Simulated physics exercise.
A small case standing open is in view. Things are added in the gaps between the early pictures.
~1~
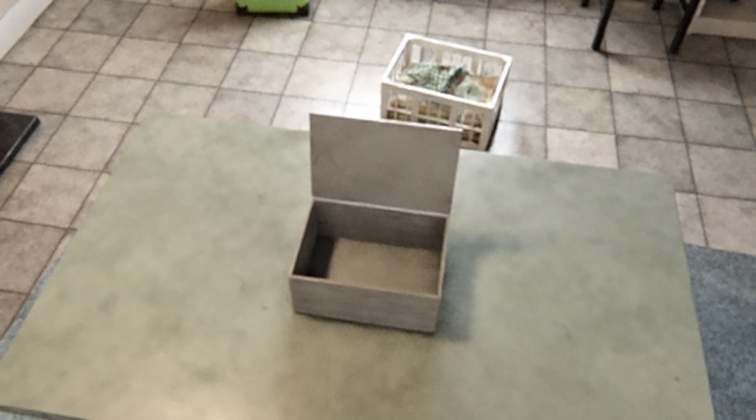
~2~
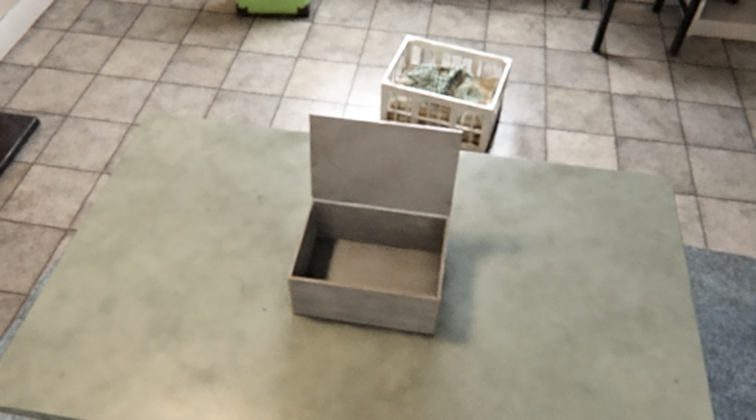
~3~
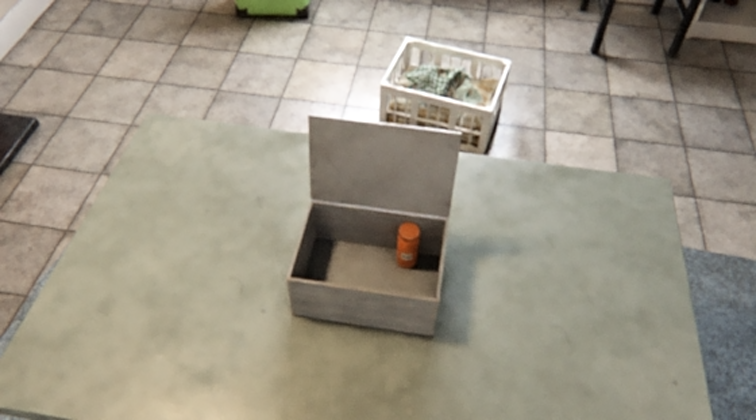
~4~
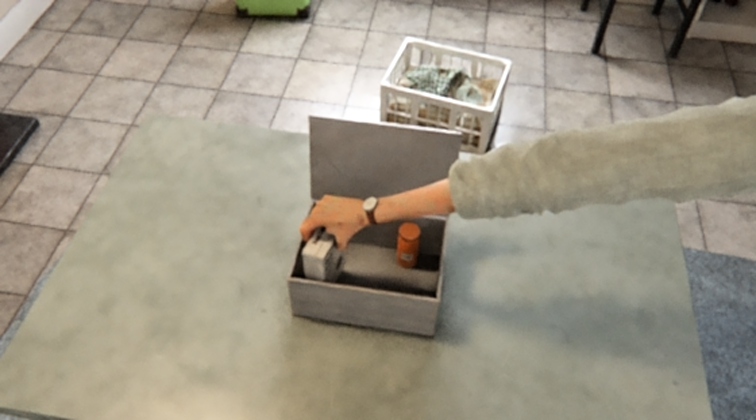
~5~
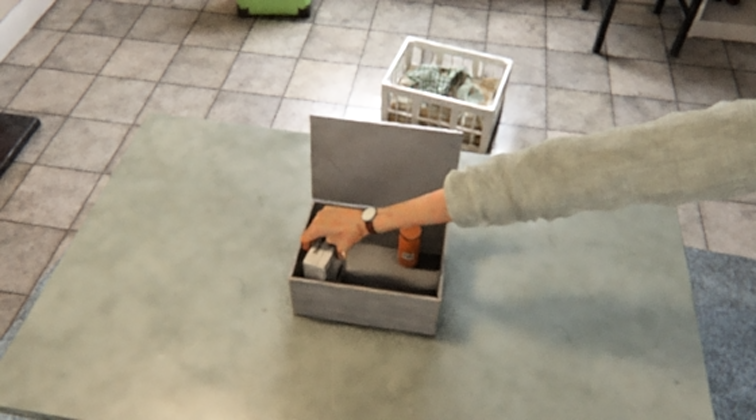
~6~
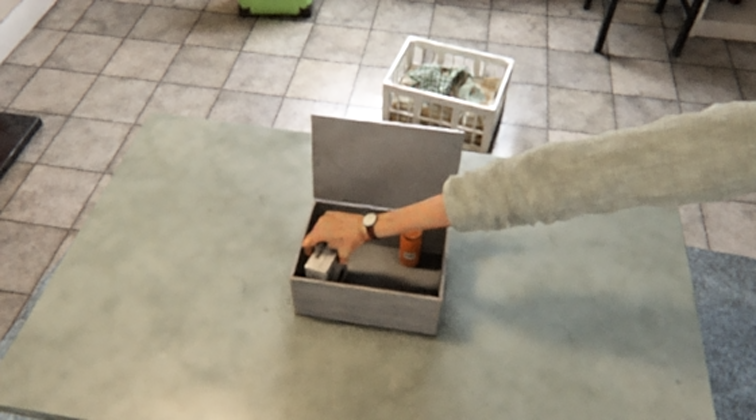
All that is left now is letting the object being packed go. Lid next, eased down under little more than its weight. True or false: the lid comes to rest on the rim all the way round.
False, it is held up.
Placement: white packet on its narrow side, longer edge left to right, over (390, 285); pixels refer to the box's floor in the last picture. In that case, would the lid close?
Well, in that case it fits down fine.
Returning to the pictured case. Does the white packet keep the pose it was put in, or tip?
Once everything settles, it keeps its original angle.
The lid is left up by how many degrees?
Some 10 degrees above the rim, more or less.
Then, 1.20 s on from there, lid starting down.
Then, 1.70 s on from there, lid 51° above the rim.
Then, 2.00 s on from there, lid 24° above the rim.
In the end, lid 11° above the rim; both unmoved. At the end, from the last picture's camera, white packet near (328, 270).
